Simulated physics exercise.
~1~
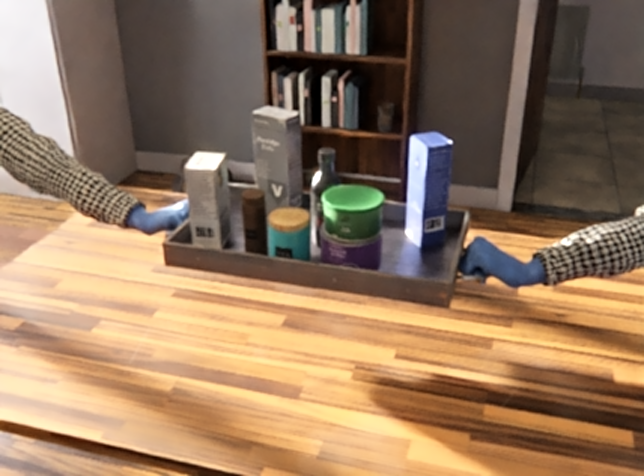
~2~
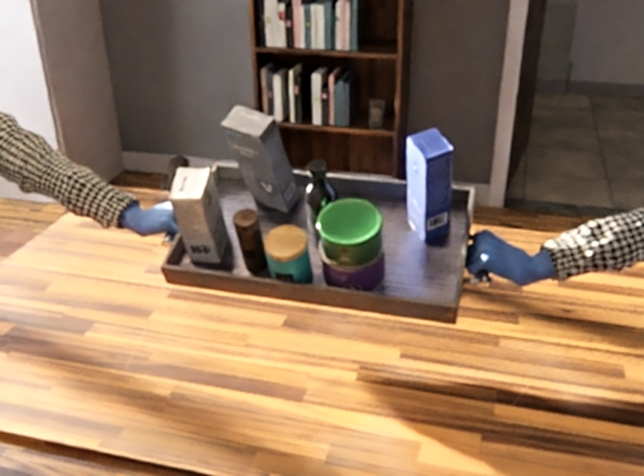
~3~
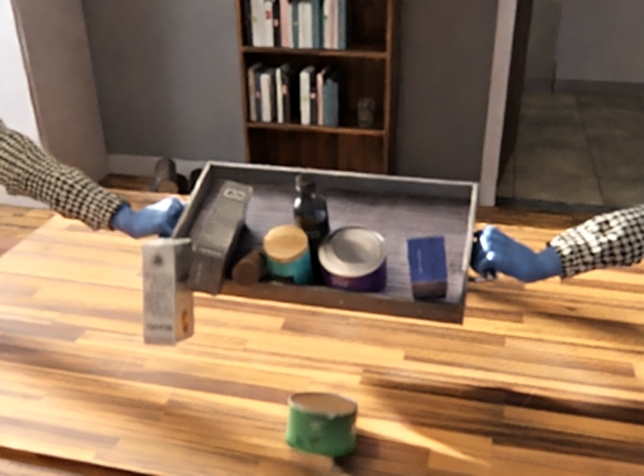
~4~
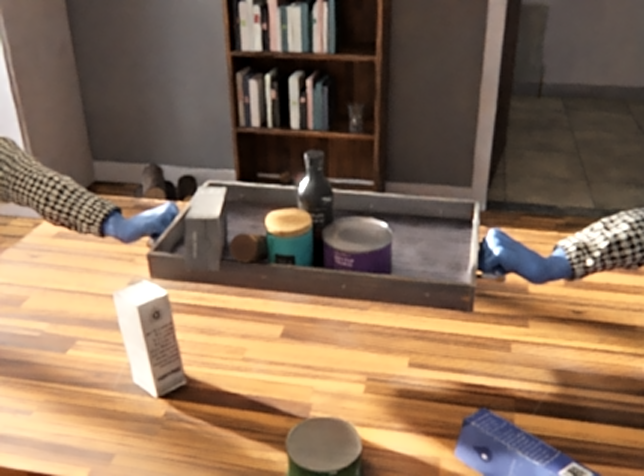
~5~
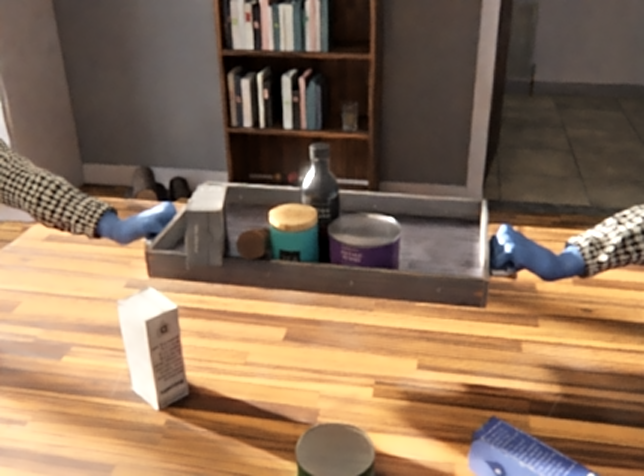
Two gloved hands tip a loaded tray forward, spilling three containers onto the table, then level it.
